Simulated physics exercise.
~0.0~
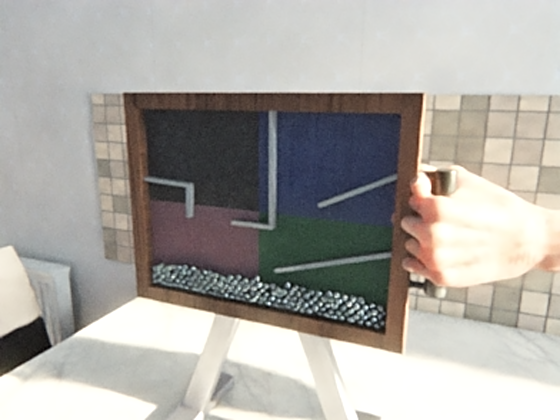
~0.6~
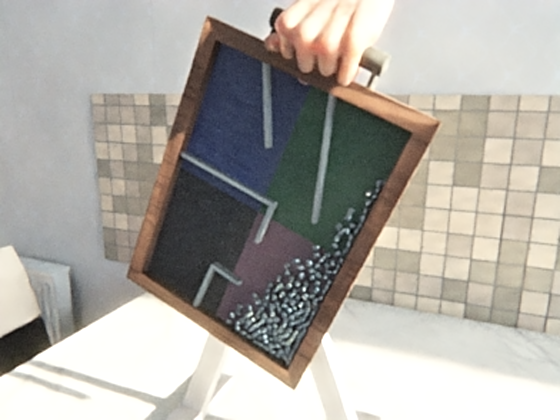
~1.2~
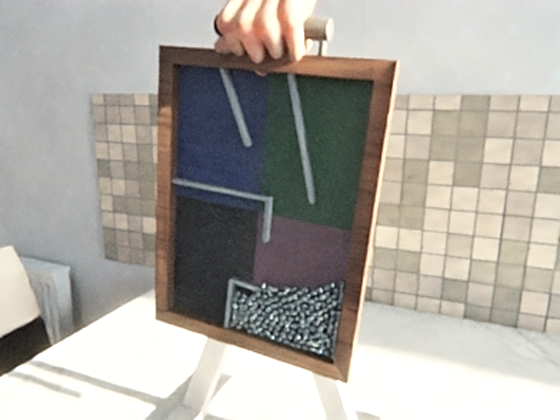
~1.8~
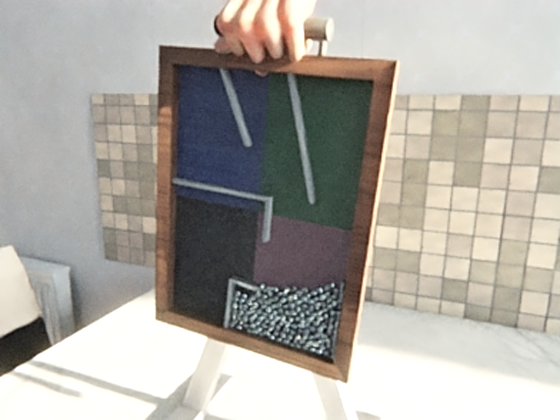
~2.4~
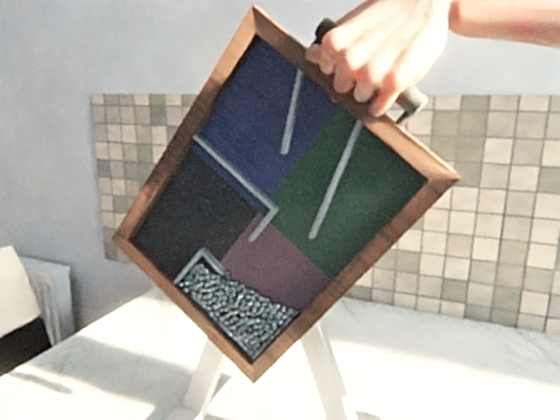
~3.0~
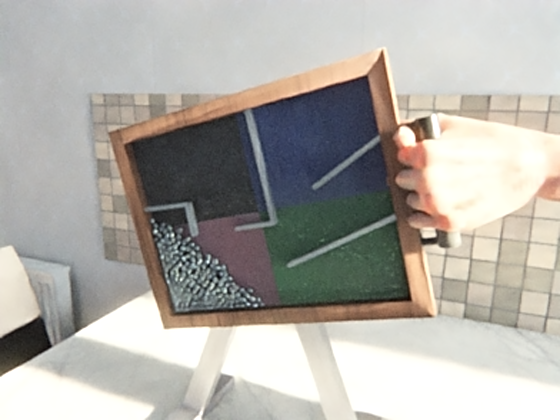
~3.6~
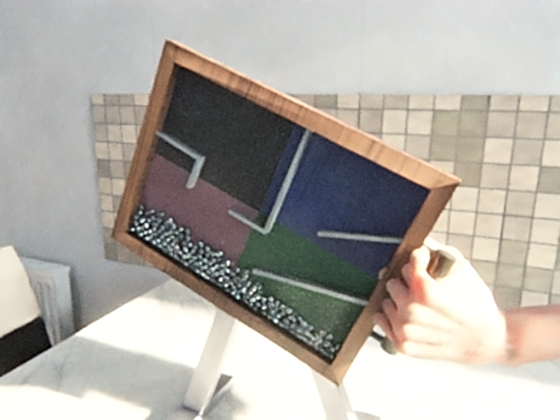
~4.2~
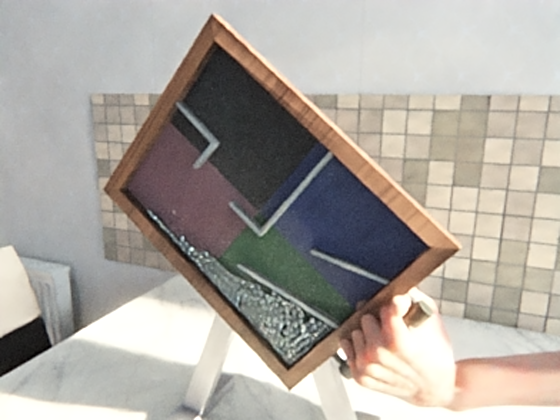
Wood-framed panel of steel balls turning anticlockwise by hand, pausing upright, then swinging back clockwise, balls ending mostly in the green quarter.
